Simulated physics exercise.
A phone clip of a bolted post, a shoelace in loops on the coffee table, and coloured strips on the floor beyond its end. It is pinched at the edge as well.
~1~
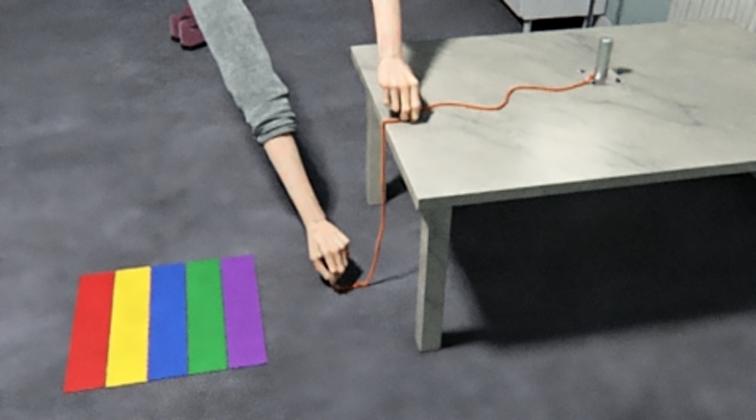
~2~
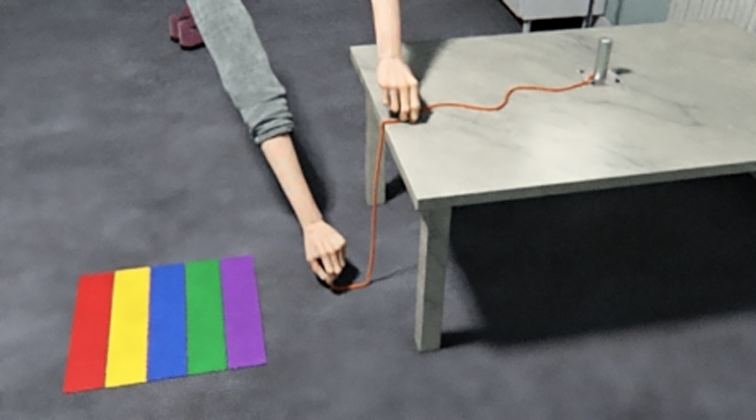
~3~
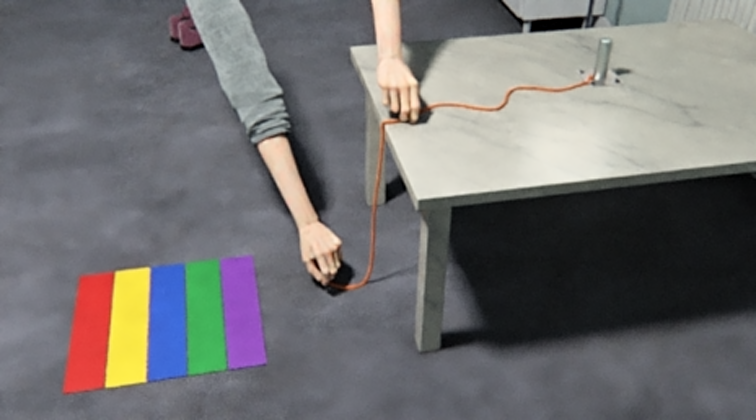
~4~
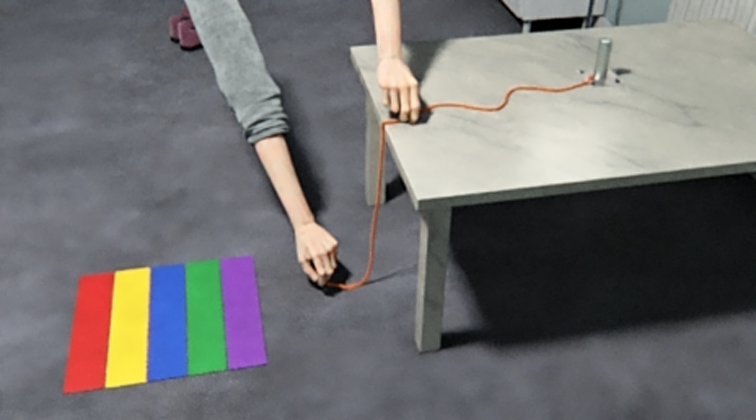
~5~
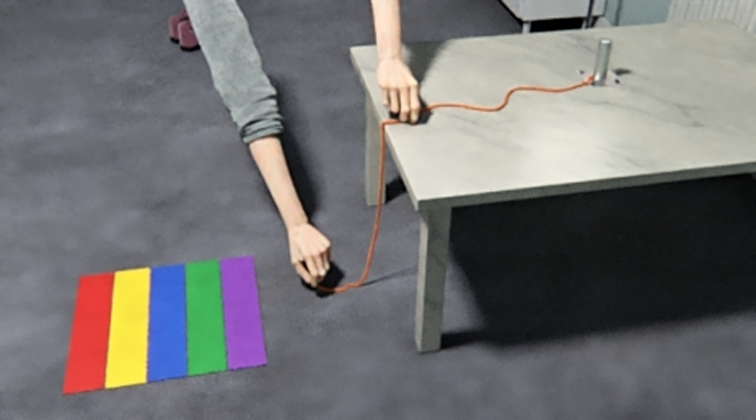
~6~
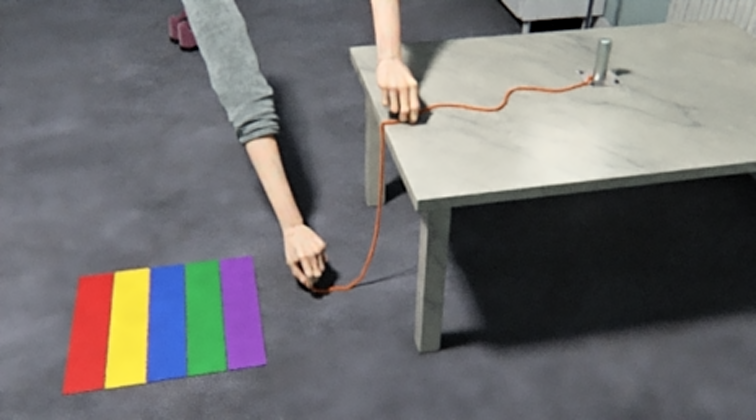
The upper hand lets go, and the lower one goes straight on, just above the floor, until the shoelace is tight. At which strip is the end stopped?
Over blue.
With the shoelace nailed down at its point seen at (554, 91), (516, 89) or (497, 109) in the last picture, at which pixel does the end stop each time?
Try by try, around (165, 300), (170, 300) and (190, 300).
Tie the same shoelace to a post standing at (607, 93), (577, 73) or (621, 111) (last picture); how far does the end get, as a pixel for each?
About (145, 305), (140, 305) and (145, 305).
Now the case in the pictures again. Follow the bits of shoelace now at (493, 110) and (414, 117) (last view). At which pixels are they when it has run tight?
At (463, 104), then (380, 125).
A little later, end near (228, 293); over purple.
Next, end near (185, 299); over green.
When it is tight, end near (159, 302); over blue. The end stops over the blue strip.
